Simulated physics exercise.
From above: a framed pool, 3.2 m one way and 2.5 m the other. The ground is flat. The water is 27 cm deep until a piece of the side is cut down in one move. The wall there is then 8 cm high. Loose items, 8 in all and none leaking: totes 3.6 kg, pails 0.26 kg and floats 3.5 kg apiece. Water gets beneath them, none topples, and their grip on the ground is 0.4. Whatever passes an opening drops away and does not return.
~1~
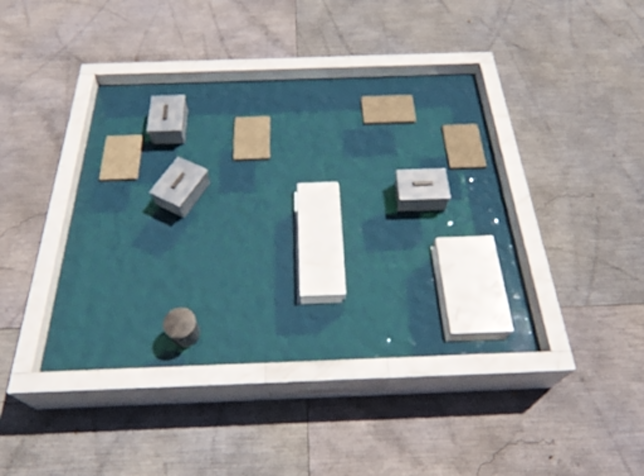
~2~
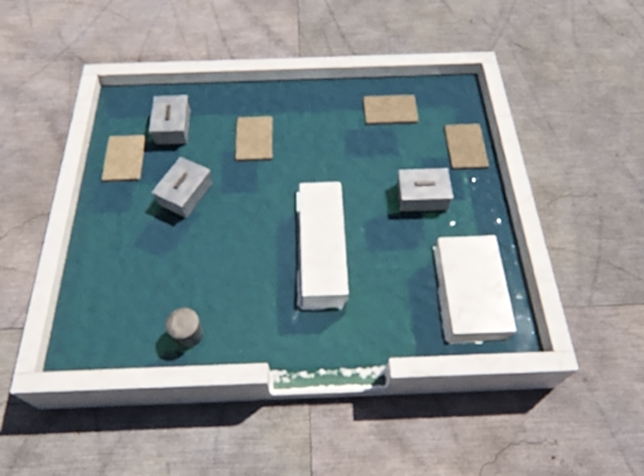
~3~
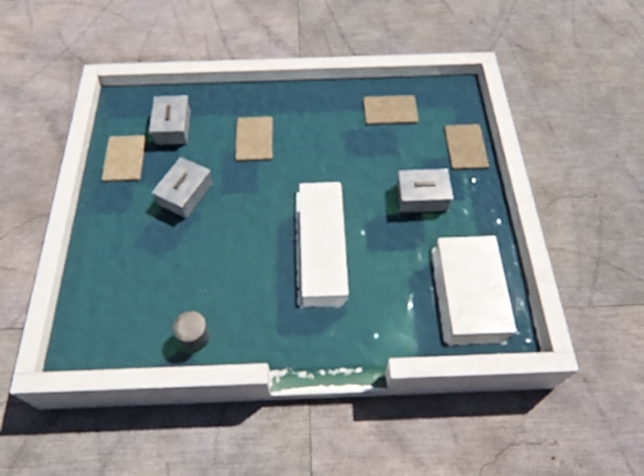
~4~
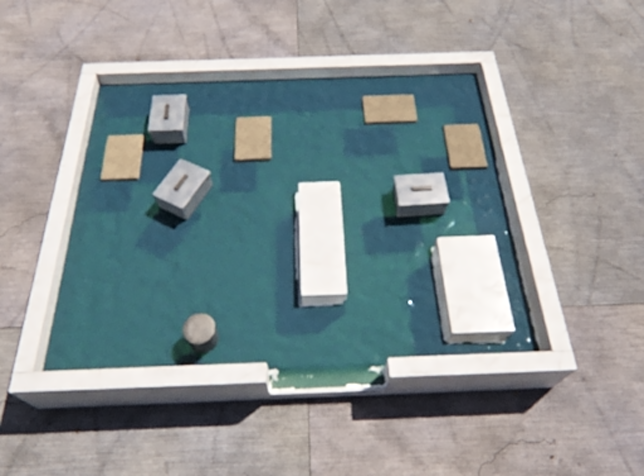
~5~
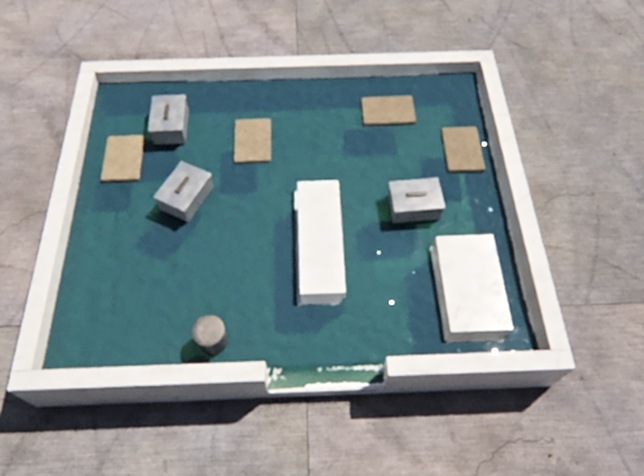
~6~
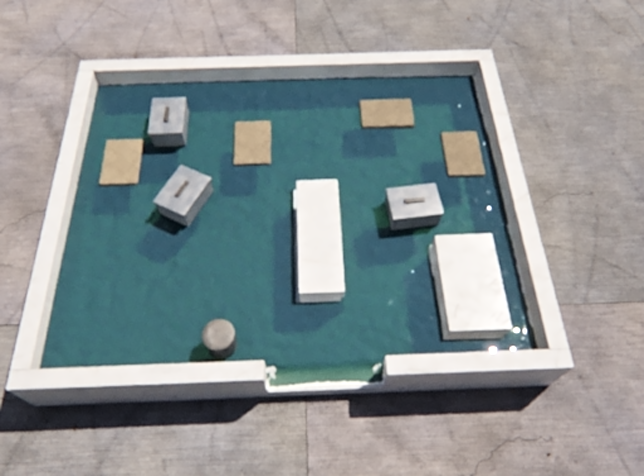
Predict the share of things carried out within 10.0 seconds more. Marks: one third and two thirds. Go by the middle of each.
That comes to under a third.
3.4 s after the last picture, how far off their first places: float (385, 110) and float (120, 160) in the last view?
In that order: 10 cm, 20 cm.
Then, 0.8 s after the last picture 0 of 8 are out; 8 afloat.
Then, 3.4 s after the last picture 1 of 8 are out; 7 afloat.
Then, 6.0 s after the last picture 1 of 8 are out; 7 afloat.
Then, 10.0 s after the last picture 2 of 8 are out; 6 afloat.
